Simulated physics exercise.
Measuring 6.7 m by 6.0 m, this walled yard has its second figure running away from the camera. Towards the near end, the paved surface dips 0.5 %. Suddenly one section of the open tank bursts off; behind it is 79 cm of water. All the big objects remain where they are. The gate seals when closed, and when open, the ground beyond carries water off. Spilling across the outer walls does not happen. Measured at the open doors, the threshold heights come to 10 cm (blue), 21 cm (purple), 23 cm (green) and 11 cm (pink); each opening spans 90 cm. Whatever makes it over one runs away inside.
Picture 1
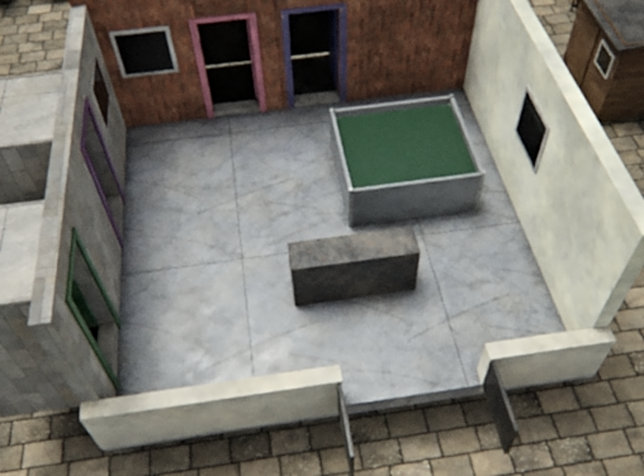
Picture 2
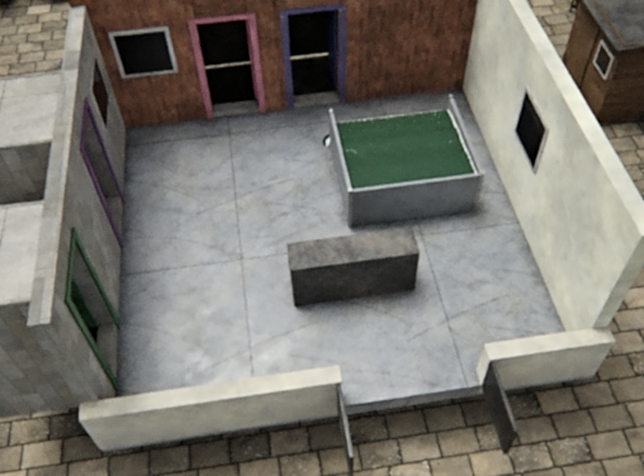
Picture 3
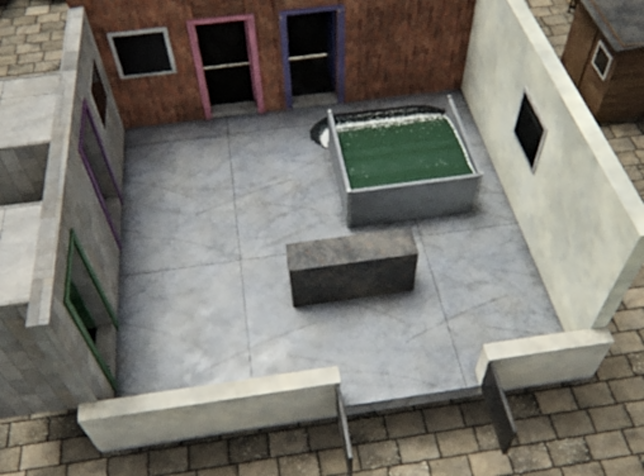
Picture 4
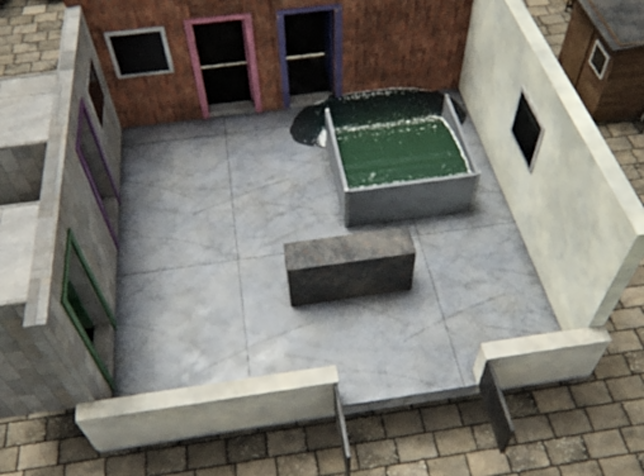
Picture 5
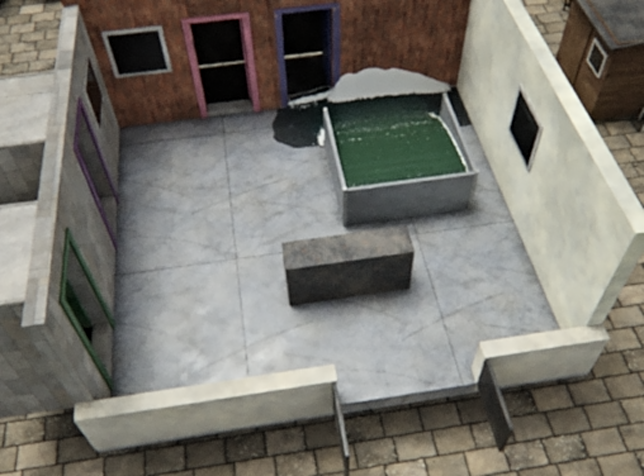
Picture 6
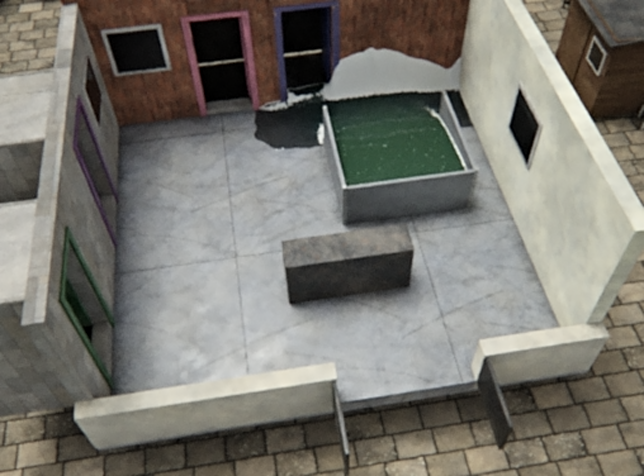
At the start, a tank of still green water stands in a walled yard behind a low grey block. Water then bursts out over the tank's far side, spreads in a dark sheet across the paving, and surges against the brown back wall while the level inside the tank drops slightly.
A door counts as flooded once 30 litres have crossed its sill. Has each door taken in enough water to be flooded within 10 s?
The blue door has; the purple door has not; the green door has not; the pink door has not.
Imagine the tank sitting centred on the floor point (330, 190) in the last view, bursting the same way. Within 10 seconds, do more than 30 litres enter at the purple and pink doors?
Well, purple ends up inside the mark and pink ends up beyond the mark.
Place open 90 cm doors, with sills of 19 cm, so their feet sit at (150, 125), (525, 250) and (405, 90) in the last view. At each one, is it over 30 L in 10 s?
Taking them in order, the first gets too little, the second too little and the third enough.
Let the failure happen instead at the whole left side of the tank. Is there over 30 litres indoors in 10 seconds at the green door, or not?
Green: Falls short.
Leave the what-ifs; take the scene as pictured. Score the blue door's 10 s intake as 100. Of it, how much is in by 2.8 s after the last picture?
Estimate: Around 90 per cent.
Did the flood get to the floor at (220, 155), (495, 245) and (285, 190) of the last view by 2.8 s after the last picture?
Listed in sequence, the spots are drenched, drenched and bone dry.
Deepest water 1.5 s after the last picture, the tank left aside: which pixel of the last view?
Position: About (455, 100).
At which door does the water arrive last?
The answer is the green door.
Then, 0.7 s after the last picture water covers 15 % of the floor and is deepest (66 cm) near (450, 88); blue door 36 cm at the sill, 146 L in, purple door not reached, green door not reached, pink door 9 cm at the sill, 0 L in.
Then, 1.5 s after the last picture water covers 30 % of the floor and is deepest (45 cm) near (455, 100); blue door 27 cm at the sill, 270 L in, purple door not reached, green door not reached, pink door 12 cm at the sill, 0 L in.
Then, 2.8 s after the last picture water covers 50 % of the floor and is deepest (38 cm) near (560, 351); blue door 18 cm at the sill, 337 L in, purple door 14 cm at the sill, 0 L in, green door not reached, pink door 9 cm at the sill, 1 L in.
Then, 5.3 s after the last picture water covers 80 % of the floor and is deepest (20 cm) near (370, 98); blue door 15 cm at the sill, 361 L in, purple door 10 cm at the sill, 0 L in, green door 4 cm at the sill, 0 L in, pink door 5 cm at the sill, 1 L in.
Then, 9.3 s after the last picture water covers 95 % of the floor and is deepest (12 cm) near (560, 351); blue door 6 cm at the sill, 371 L in, purple door 7 cm at the sill, 0 L in, green door 11 cm at the sill, 0 L in, pink door 4 cm at the sill, 1 L in.
